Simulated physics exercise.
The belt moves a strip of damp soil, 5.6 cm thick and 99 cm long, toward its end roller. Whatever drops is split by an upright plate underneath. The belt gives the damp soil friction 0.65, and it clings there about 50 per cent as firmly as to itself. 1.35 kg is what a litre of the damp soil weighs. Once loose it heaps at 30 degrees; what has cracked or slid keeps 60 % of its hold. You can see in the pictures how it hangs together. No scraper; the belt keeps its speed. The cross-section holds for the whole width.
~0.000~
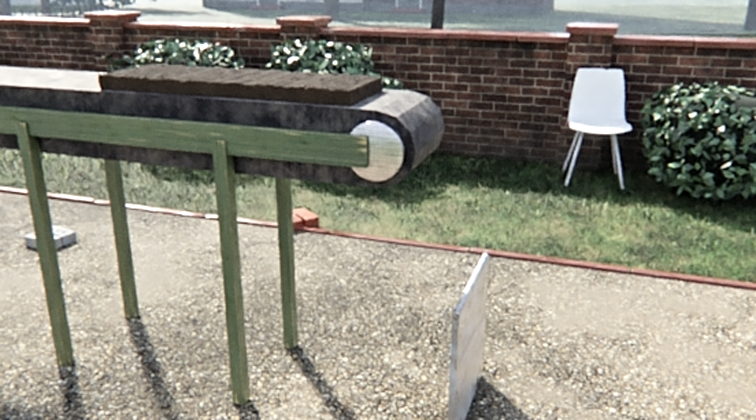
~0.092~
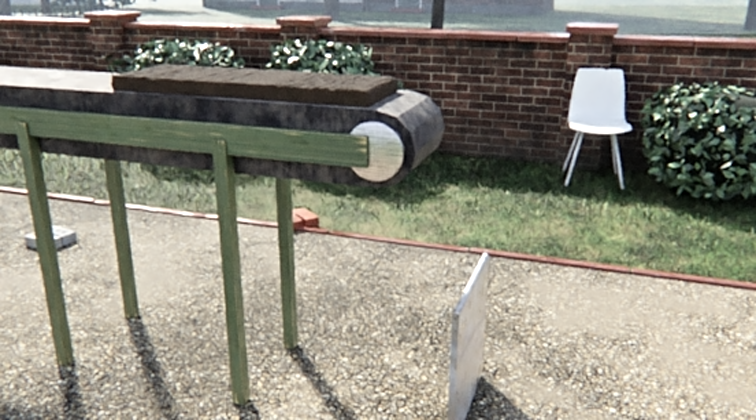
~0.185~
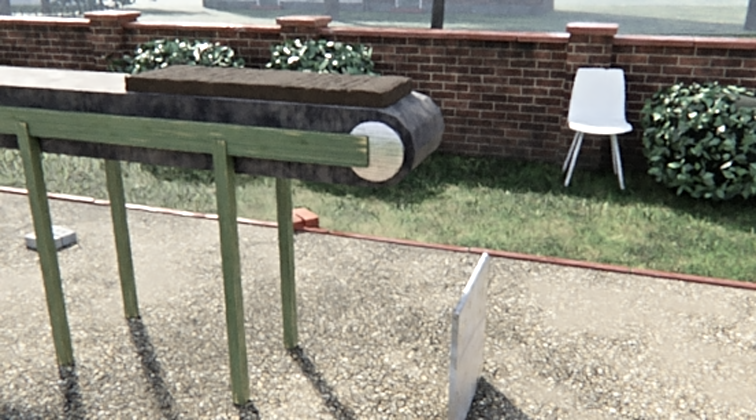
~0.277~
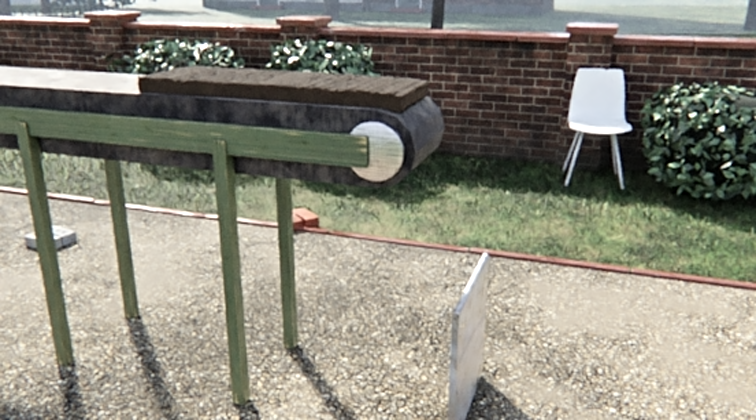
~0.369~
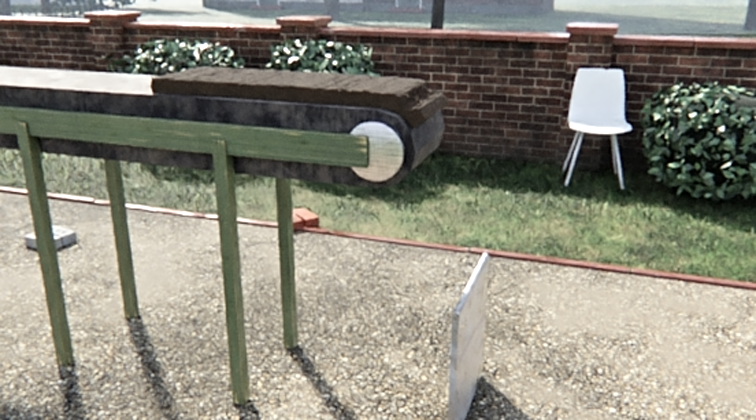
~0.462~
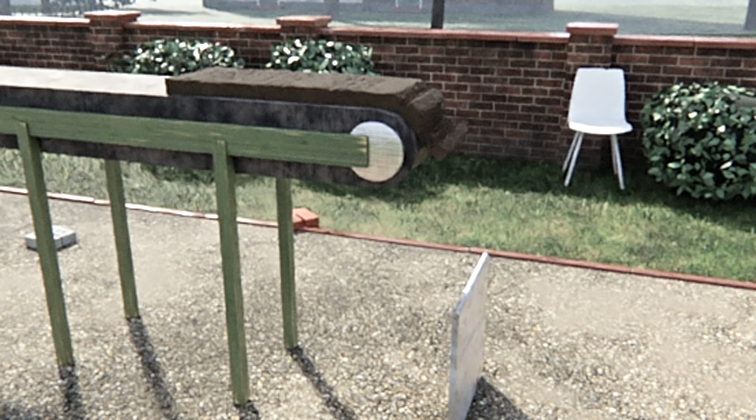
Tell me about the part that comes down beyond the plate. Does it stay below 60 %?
Yes, it stays below 60 %.
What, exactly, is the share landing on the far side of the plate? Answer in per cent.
The figure comes to about 50 percent.
After 0.87 s, 11 % is beyond the plate's line.
After 1.34 s, 24 % is beyond the plate's line.
After 1.82 s, 38 % is beyond the plate's line.
After 2.30 s, 50 % is beyond the plate's line.
After 3.63 s, at the end, 50 % is beyond the plate's line.
